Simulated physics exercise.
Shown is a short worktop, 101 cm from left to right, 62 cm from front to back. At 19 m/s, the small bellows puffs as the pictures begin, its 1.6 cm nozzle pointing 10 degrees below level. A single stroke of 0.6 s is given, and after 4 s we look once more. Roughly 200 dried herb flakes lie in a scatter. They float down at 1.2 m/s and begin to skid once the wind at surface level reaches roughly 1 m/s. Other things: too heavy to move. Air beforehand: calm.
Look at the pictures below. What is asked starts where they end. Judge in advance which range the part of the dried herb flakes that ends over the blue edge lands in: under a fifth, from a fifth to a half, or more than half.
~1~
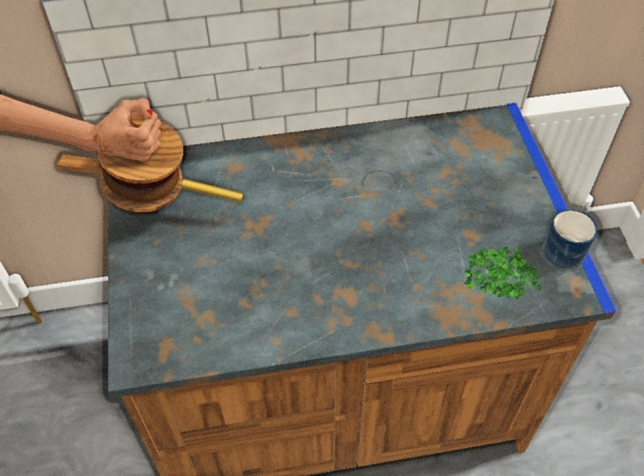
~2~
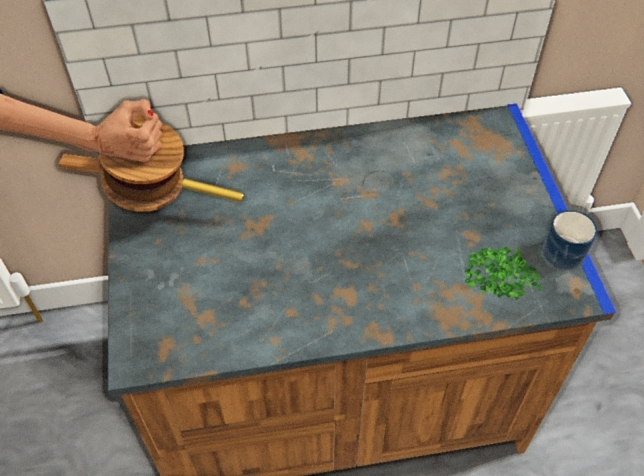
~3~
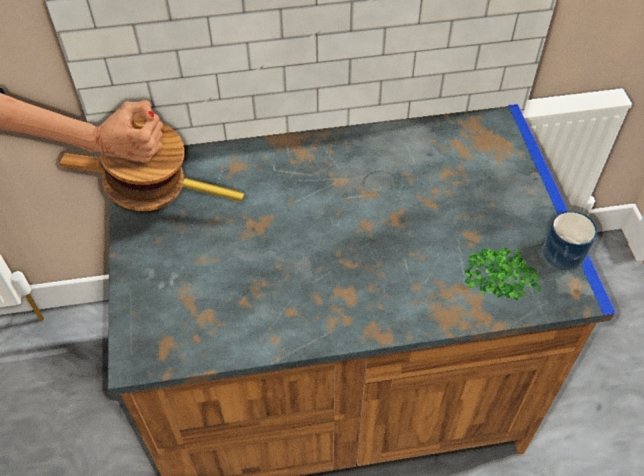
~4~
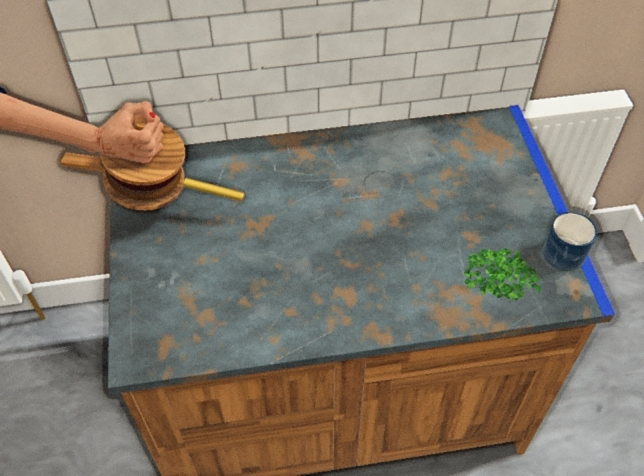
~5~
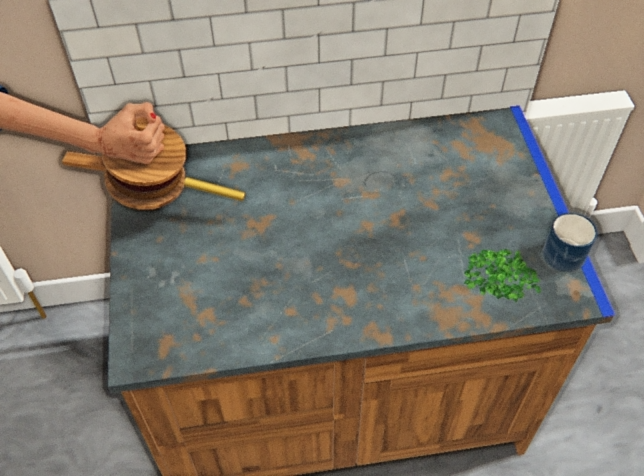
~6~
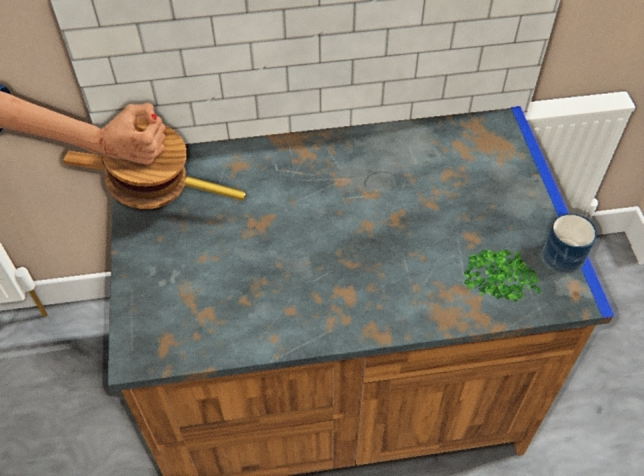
A fifth up to half.
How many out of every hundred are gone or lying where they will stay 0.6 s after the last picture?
The share is near 70 per cent.
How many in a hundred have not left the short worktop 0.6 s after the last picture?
Roughly 0 per cent.
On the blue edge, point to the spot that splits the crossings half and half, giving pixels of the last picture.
Near (610, 305).
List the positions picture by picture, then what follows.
In the first frame, the middle of the dried herb flakes is near (502, 275), none has stirred yet and the mouth of the small bellows is at (242, 198).
In the second frame, the middle of the dried herb flakes is near (503, 274), none has stirred yet and the blue edge is centred on (561, 197).
In the third frame, the middle of the dried herb flakes is near (502, 275), none has stirred yet and the top of a mug is at (575, 227).
In the fourth frame, the middle of the dried herb flakes is near (502, 275) and none has stirred yet.
In the fifth frame, the middle of the dried herb flakes is near (502, 276) and none has stirred yet.
In the sixth frame, the middle of the dried herb flakes is near (502, 276) and none has stirred yet.
Then, 0.6 s after the last picture, 0 % are still on the top, 36 % are over the blue edge.
Then, 1.0 s after the last picture, 0 % are still on the top, 36 % are over the blue edge.
Then, 2.0 s after the last picture, 0 % are still on the top, 36 % are over the blue edge.
Then, 3.8 s after the last picture, at the end, 36 % are over the blue edge.
